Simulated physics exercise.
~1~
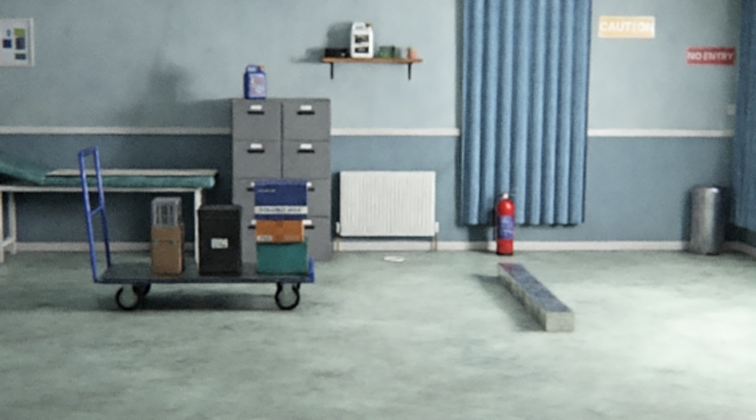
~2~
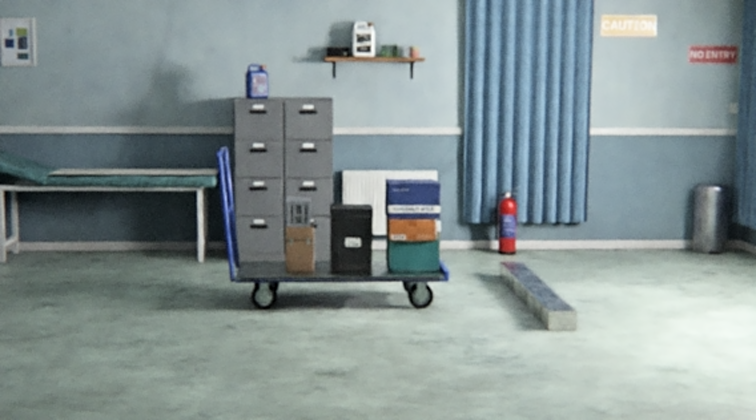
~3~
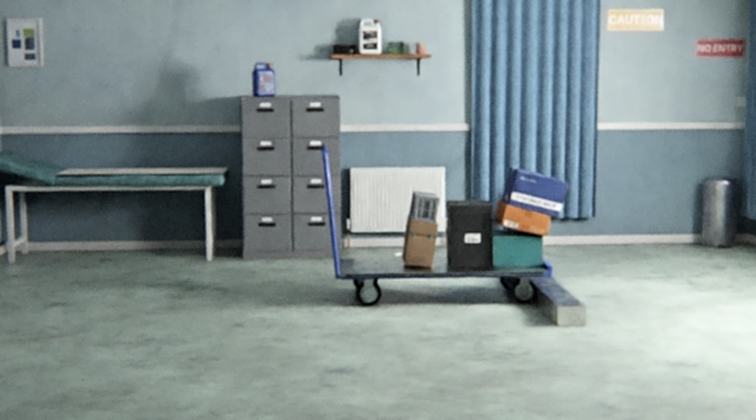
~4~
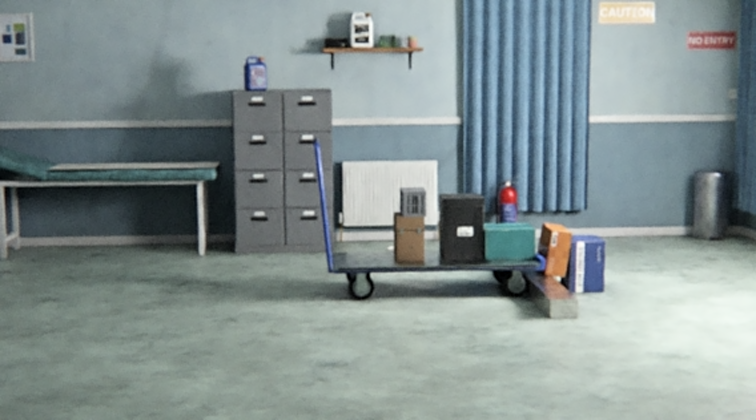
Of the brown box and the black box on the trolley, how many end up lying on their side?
None of them do. The brown box and the black box are both still upright on the deck at the end.
